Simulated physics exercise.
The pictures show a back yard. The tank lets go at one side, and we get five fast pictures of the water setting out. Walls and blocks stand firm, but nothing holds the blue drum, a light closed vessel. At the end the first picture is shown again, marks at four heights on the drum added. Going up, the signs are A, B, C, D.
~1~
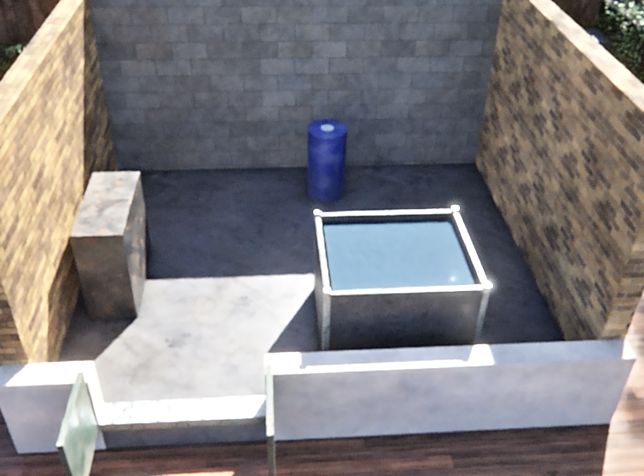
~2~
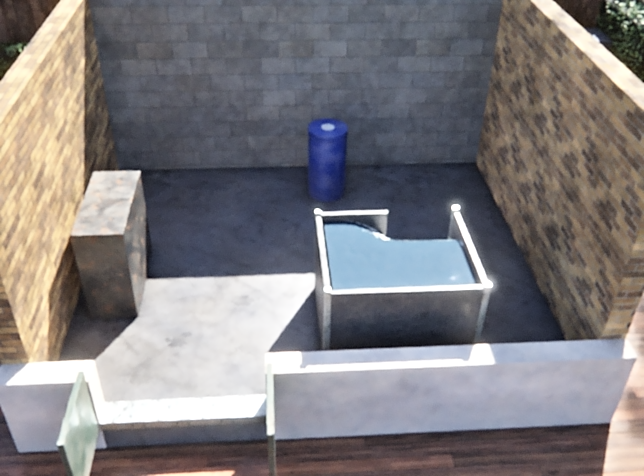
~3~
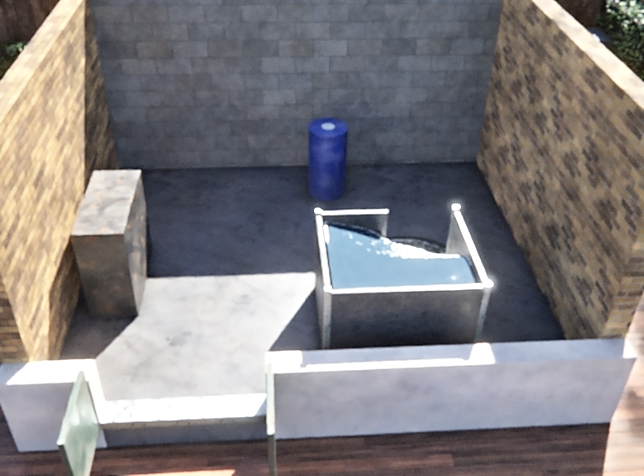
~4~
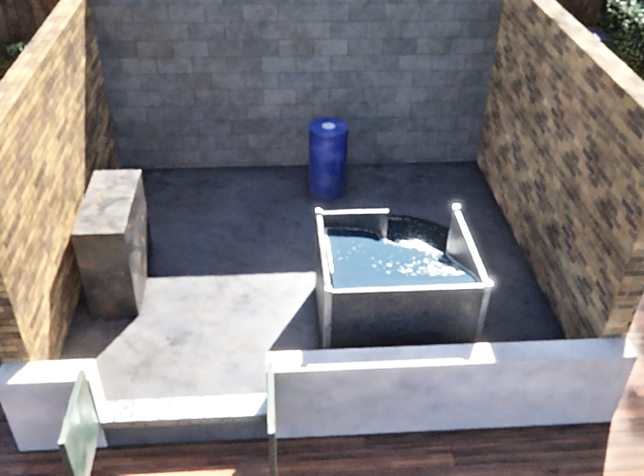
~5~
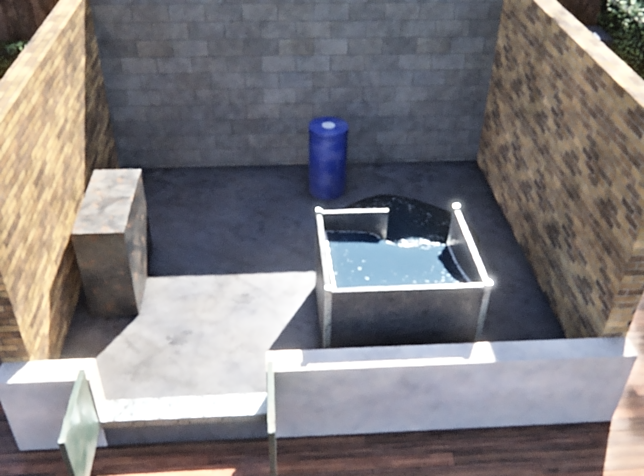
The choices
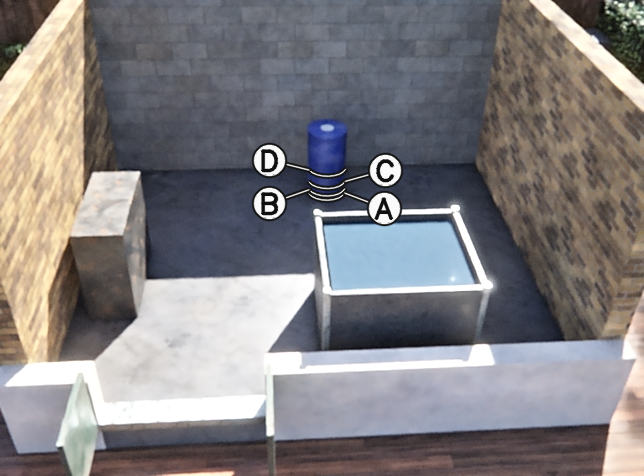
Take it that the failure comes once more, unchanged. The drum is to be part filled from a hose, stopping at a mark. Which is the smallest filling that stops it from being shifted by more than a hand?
D.
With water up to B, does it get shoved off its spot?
Yes.
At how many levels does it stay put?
One of them.
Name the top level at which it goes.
C.
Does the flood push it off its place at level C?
Yes, it does.
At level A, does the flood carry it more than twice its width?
Yes, it does.
On the marked copy, A at (327, 200); B at (327, 196); C at (328, 188); D at (328, 176); from the bottom up A, B, C, D.
For level A, it is pushed about 5 times its own width away.
For level B, it is pushed about 5 times its own width away.
For level C, it is pushed about twice its own width away.
For level D, it does not move.
